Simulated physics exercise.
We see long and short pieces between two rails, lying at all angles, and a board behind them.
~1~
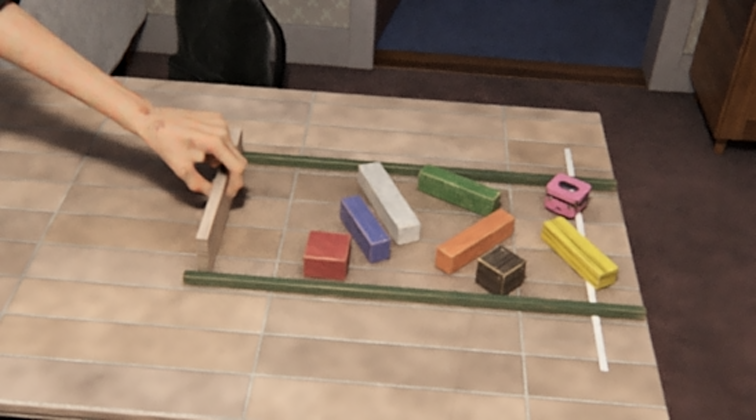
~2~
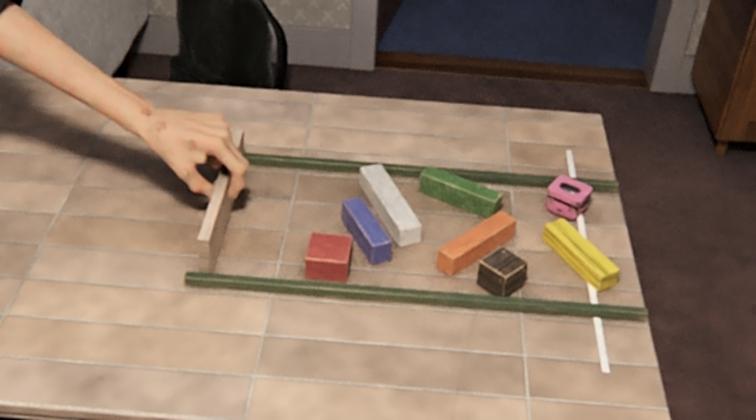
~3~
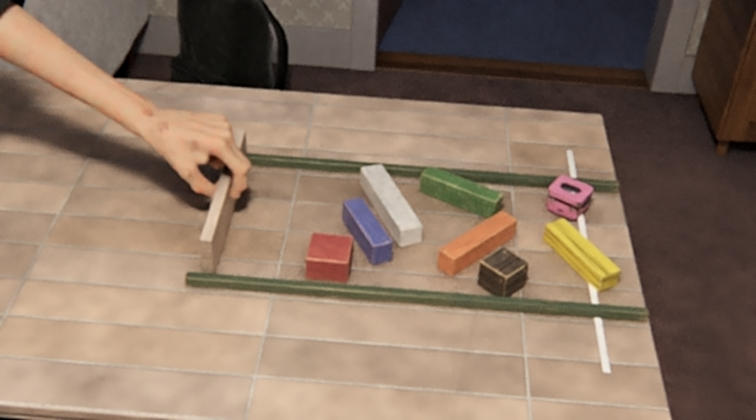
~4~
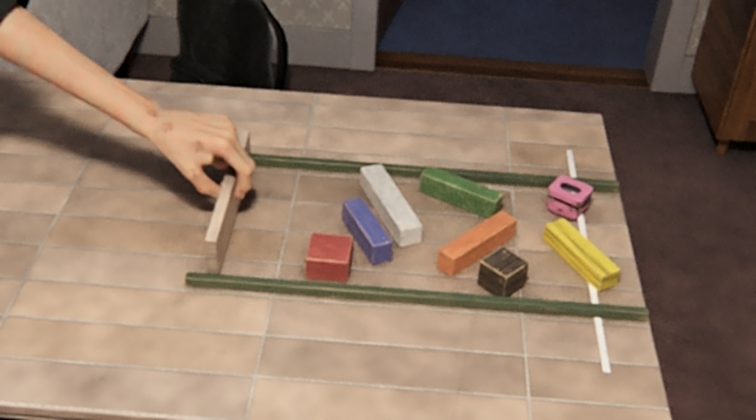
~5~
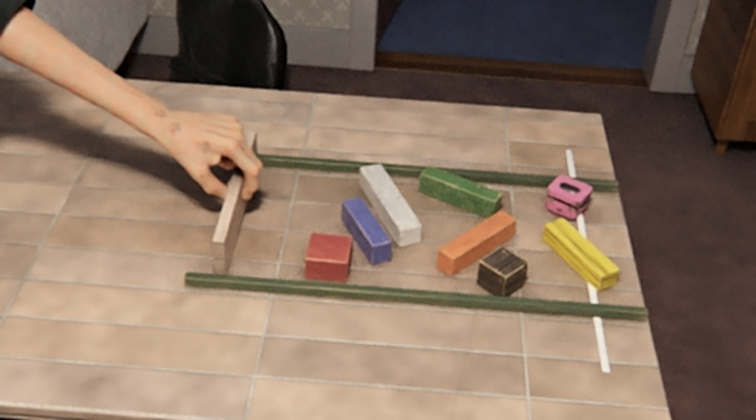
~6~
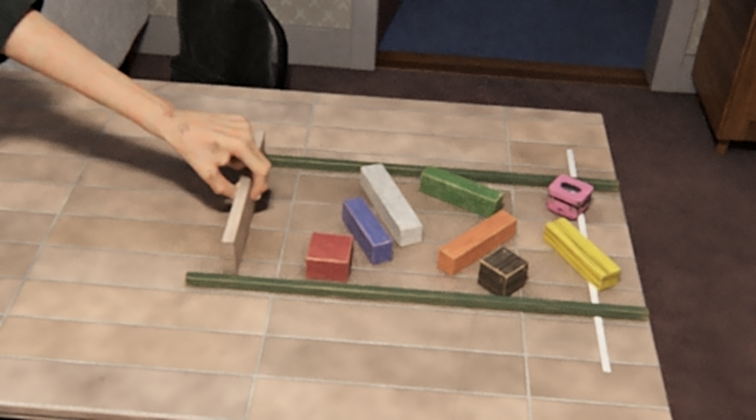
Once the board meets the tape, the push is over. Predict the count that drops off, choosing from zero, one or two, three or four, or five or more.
The count is five or more.
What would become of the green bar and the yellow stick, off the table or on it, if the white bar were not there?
As for the green bar, it is left in place; as for the yellow stick, it topples off.
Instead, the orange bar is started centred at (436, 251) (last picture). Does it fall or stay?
Placed there, it goes off the edge.
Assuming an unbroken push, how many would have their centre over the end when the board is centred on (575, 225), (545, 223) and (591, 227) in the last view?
First 4, then 1, then 5.
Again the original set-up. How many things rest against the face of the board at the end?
Contact count: 3.
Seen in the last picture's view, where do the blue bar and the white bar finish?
Final positions - blue bar around (618, 244), white bar around (619, 219).
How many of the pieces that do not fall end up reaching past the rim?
It's 2.
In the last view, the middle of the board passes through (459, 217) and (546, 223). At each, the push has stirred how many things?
At first I count 7, and then 8.
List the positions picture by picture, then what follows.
Yellow stick (578, 252); pink case (567, 197); black block (501, 272); board (222, 198); tape (583, 244), in the first picture.
Pink case (568, 199); white bar (389, 204), in the second picture.
Black block (503, 274); board (226, 199), in the third picture.
Yellow stick (580, 254); green bar (461, 192), in the fourth picture.
Pink case (568, 198); orange bar (477, 242), in the fifth picture.
Yellow stick (580, 254); pink case (569, 198); black block (503, 273); board (246, 201); tape (585, 245), in the sixth picture.
Soon after, none off yet; yellow stick at rest near (580, 254); pink case at rest near (569, 198); black block at rest near (503, 273).
Then, none off yet; yellow stick moved a little near (603, 251); pink case at rest near (569, 198); black block moved well along near (571, 281).
At rest, the number that fall off is five or more; fallen, green bar, orange bar, black block, pink case and yellow stick.
